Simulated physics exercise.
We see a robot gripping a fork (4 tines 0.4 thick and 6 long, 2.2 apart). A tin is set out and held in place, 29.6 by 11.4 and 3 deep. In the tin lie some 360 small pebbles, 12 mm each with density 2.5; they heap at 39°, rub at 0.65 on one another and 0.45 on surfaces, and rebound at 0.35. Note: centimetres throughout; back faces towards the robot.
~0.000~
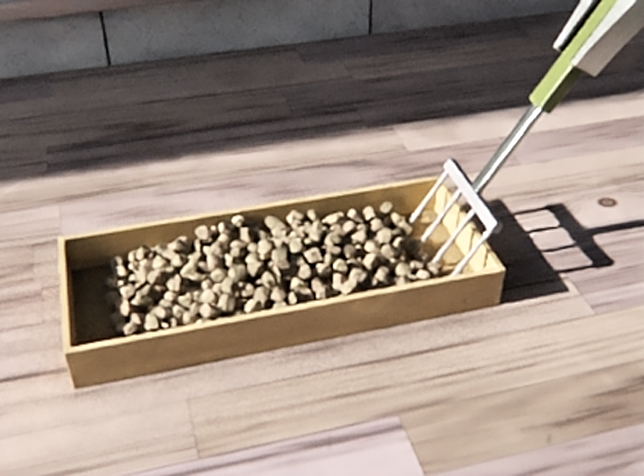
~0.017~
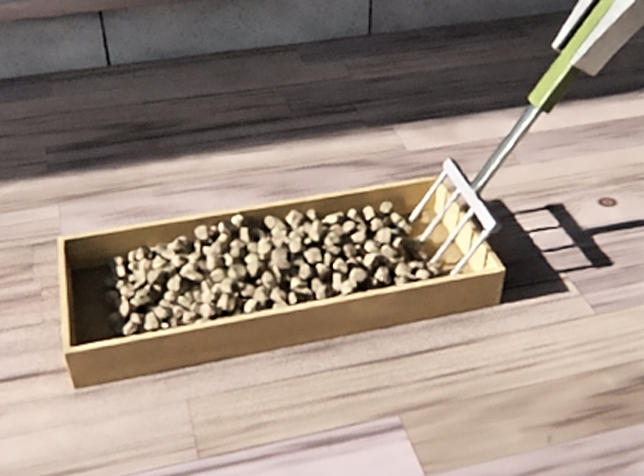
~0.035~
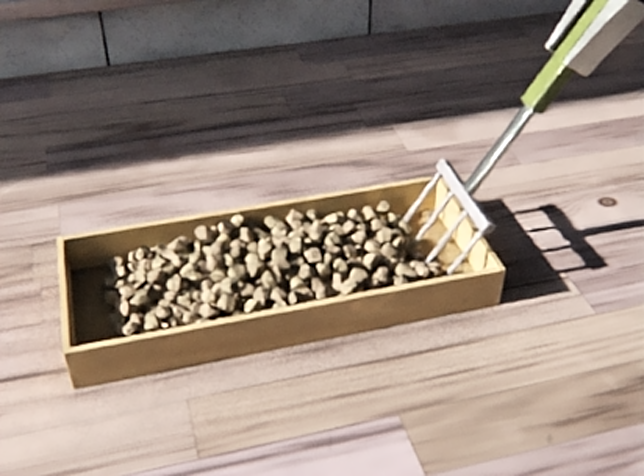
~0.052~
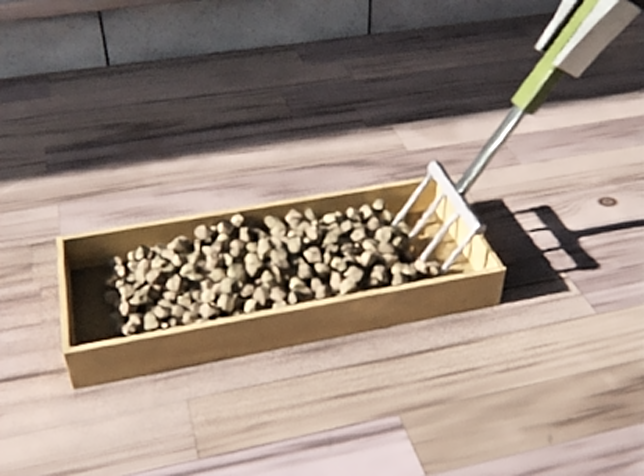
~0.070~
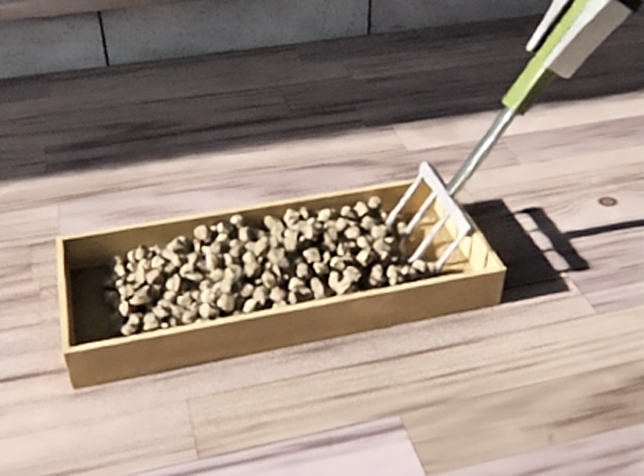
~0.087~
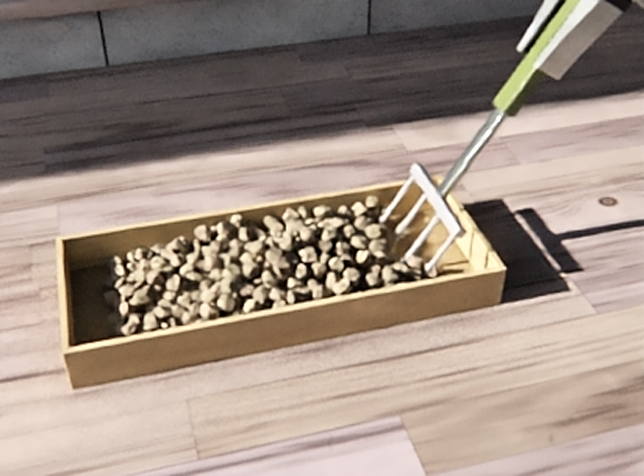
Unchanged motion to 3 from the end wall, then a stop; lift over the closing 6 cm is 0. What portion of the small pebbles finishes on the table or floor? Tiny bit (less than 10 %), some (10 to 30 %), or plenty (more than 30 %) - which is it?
Some.
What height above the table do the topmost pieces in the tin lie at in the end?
Roughly 6.0 centimetres.
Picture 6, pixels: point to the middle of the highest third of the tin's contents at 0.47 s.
Centre, approx.: (179, 261).
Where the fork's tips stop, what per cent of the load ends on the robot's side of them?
Close to 65 in a hundred, I'd say.
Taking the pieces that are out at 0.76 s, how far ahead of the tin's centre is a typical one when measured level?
Roughly 12 cm.
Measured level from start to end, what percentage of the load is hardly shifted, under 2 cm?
Roughly 10 percent of the load.
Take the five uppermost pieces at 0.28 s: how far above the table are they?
They are roughly 5 cm above the table.
By 0.28 s, sloping 58°, highest piece 5 above the table; 358 in the tin, 1 in flight or on the tool.
By 0.47 s, sloping 58°, highest piece 7 above the table; 342 in the tin, 12 on the table or floor, 5 in flight or on the tool.
By 0.76 s, sloping 58°, highest piece 7 above the table; 283 in the tin, 74 on the table or floor, 2 in flight or on the tool.
By 1.46 s, sloping 58°, highest piece 6 above the table; 282 in the tin, 76 on the table or floor, 1 in flight or on the tool.
Final count, 282 in the tin, 76 on the table or floor, 1 in flight or on the tool. That is 21 % on the table or floor.
